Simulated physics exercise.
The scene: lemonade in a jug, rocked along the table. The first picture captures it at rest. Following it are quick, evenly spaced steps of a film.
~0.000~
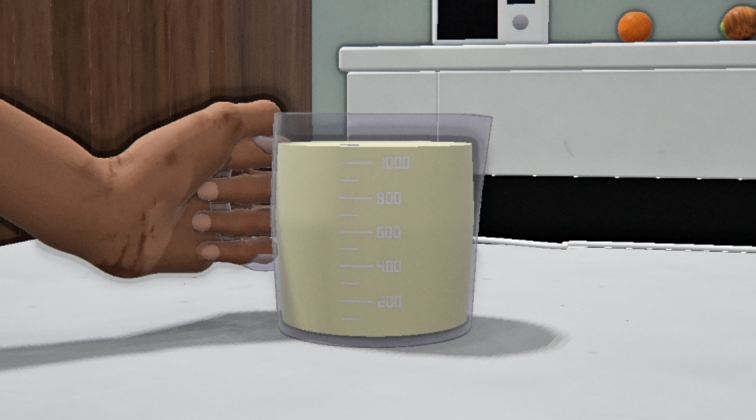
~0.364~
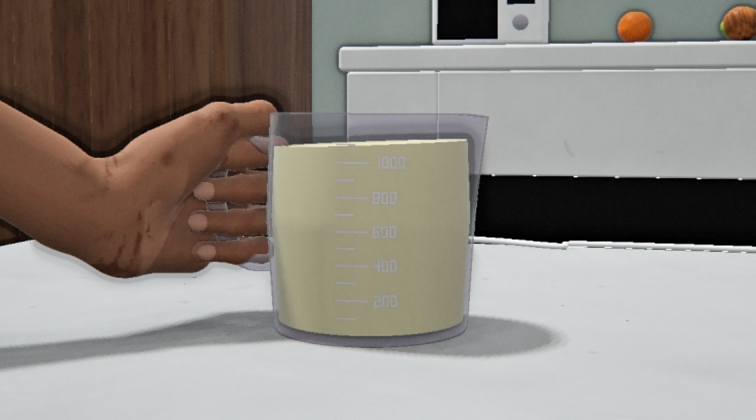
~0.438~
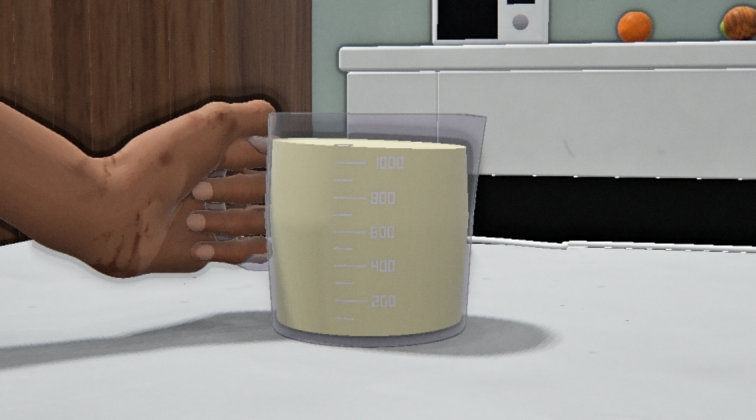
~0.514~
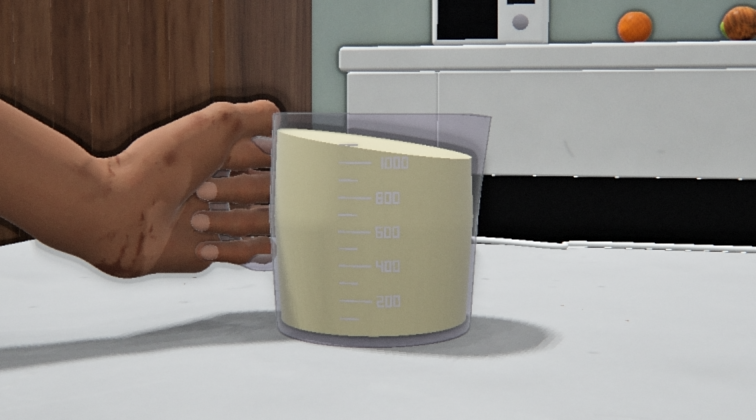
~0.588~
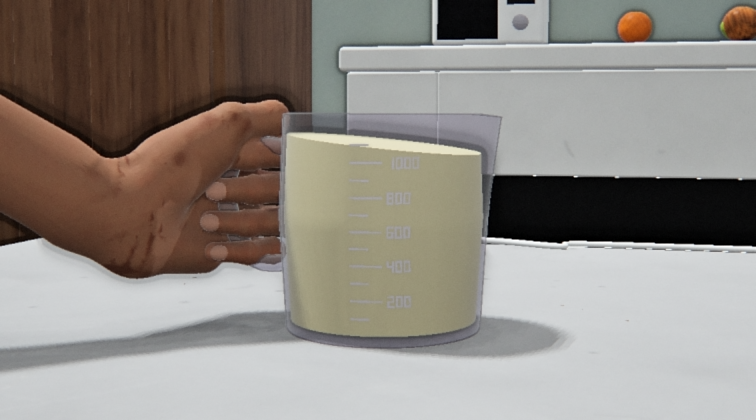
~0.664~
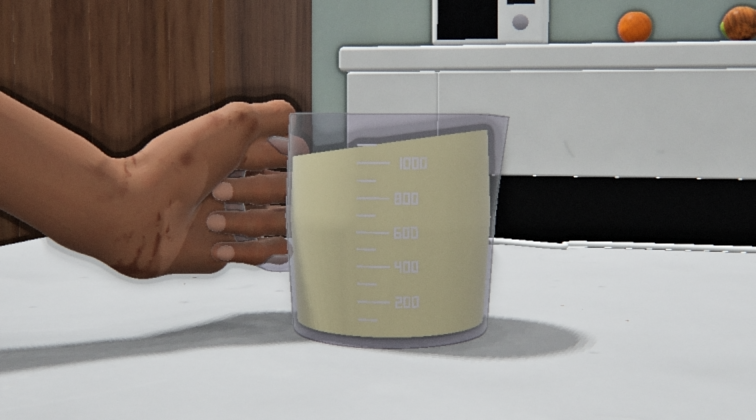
On a kitchen table, a hand rocking a jug of pale yellow liquid slightly left then right, its surface tilting both ways.
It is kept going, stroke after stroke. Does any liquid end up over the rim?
My guess is the liquid is going to run over the sides.
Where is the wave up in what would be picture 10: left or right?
The left-hand edge, I reckon.
After 1.0 s, the highest wave so far goes over the rim.
After 5.1 s, the highest wave so far goes over the rim; some is on the top.
